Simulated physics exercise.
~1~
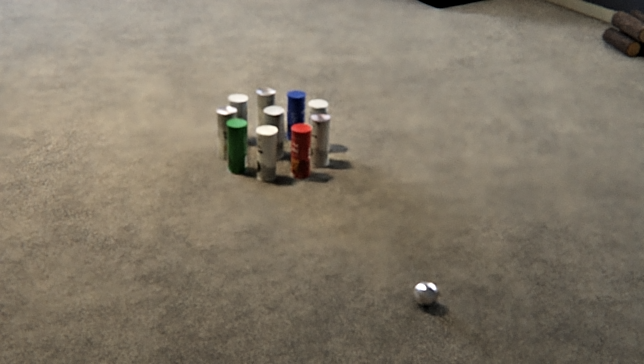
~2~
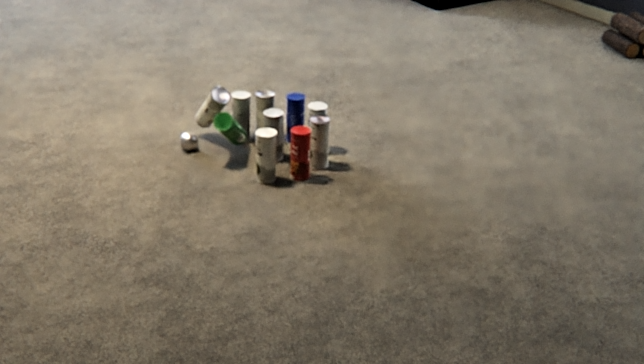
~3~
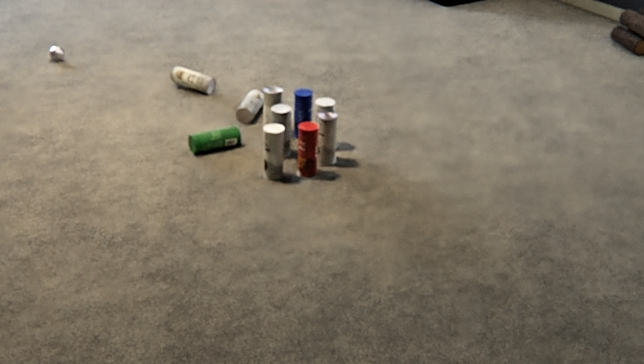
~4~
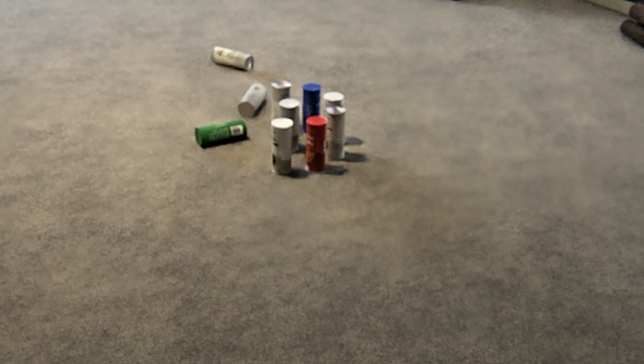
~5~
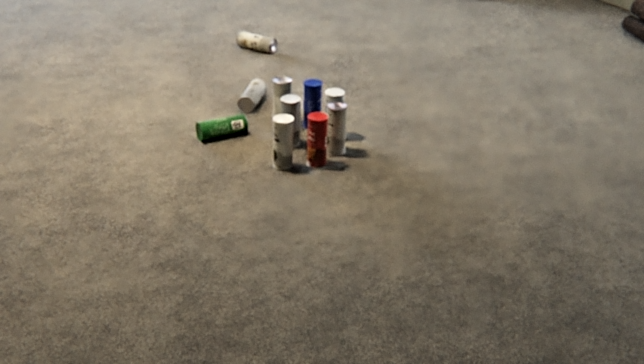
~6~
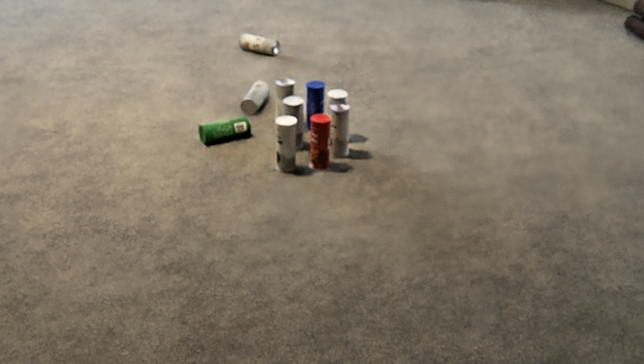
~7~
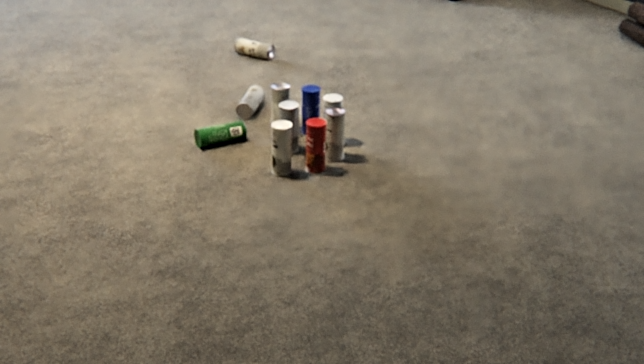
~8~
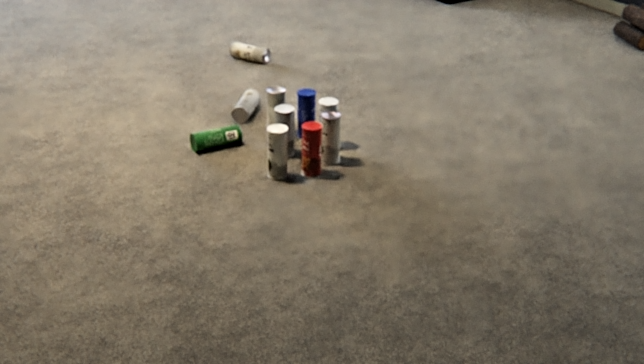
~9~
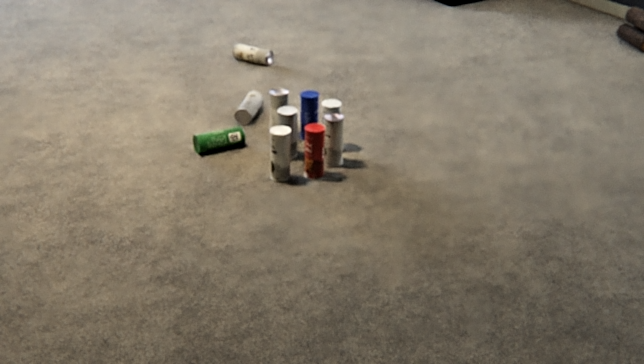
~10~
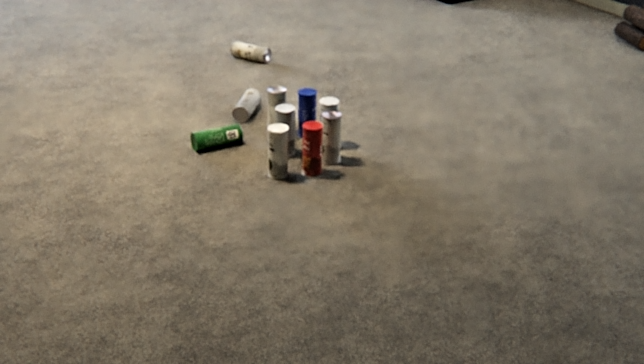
A silver ball rolls left into a cluster of canisters, toppling three including the green one.
